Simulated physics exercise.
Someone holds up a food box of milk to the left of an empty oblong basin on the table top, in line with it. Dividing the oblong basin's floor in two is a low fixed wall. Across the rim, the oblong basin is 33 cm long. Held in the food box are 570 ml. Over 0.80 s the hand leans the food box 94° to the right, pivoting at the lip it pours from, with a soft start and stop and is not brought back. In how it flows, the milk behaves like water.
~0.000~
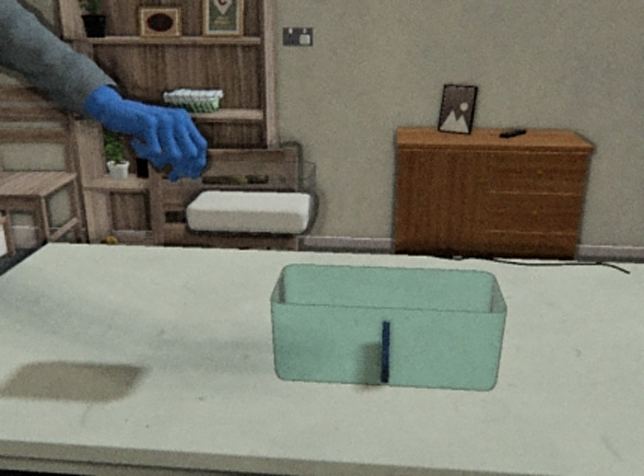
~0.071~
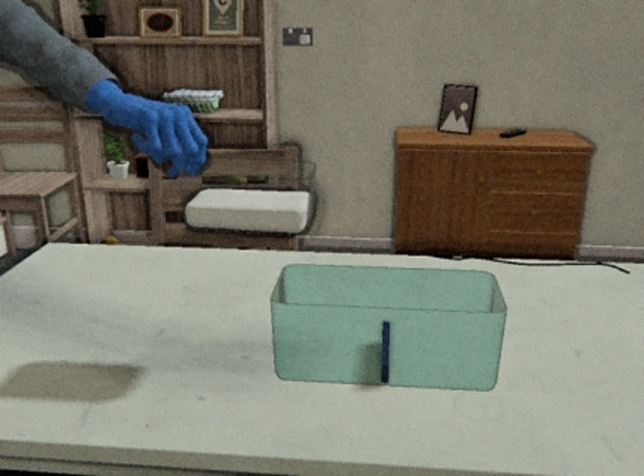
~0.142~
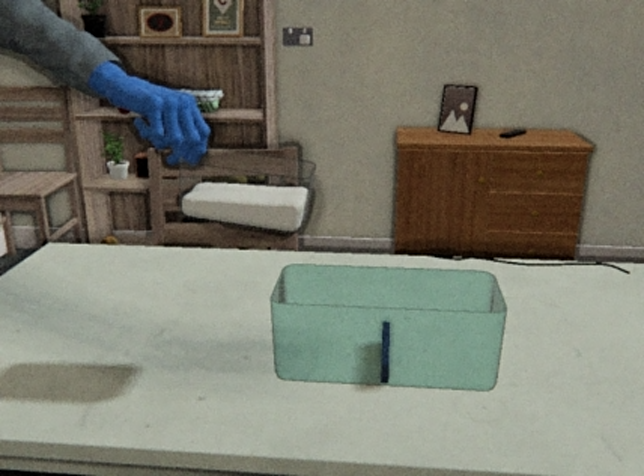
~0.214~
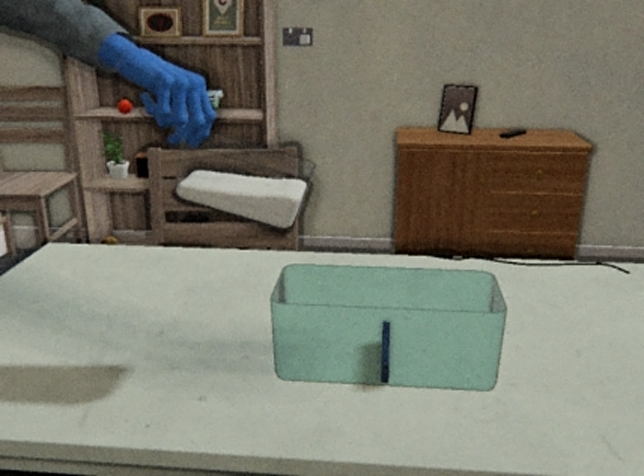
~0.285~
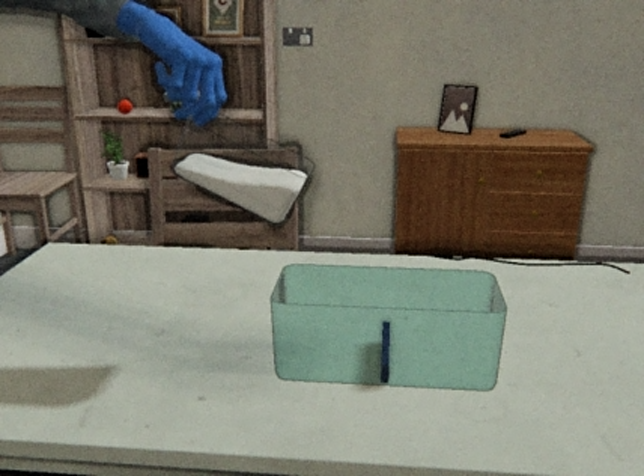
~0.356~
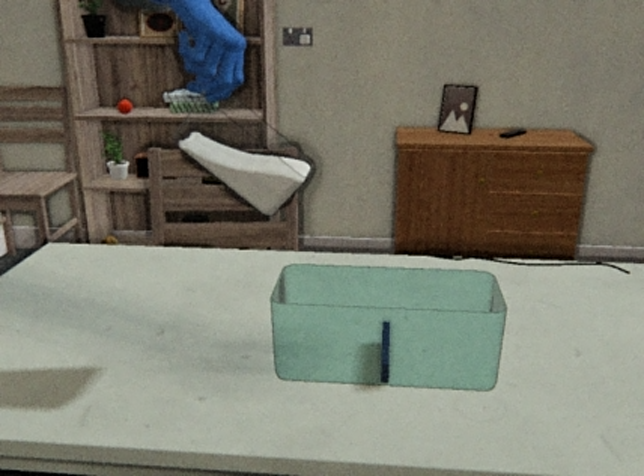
On a table top, a blue-gloved hand gradually tilting a clear food box of milk rightward, left of an empty green basin.
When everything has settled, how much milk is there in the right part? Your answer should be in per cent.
58 out of 100.
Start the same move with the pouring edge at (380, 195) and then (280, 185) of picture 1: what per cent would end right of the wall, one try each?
80 in a hundred, followed by 10 in a hundred.
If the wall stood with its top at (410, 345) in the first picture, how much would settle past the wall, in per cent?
Then it comes to around 20 per cent.
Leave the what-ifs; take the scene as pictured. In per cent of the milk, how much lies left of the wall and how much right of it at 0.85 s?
Lab note: Left near 14 %, right near 54.
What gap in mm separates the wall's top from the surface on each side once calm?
Left side: Around 22 mm. Right side: Around 16 mm.
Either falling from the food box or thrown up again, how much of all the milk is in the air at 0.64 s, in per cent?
58 %.
By 0.64 s the tilt is 85° and 38 per cent is still to pour, 4 is left of the wall and 0 right of it.
By 0.85 s the tilt is 94° and 15 per cent is still to pour, 14 is left of the wall and 55 right of it.
By 1.06 s the tilt is 94° and 4 per cent is still to pour, 31 is left of the wall and 56 right of it.
By 1.30 s the tilt is 94° and 1 per cent is still to pour, 38 is left of the wall and 57 right of it.
At rest 40 per cent lies left of the wall, 58 right of it and 2 outside.
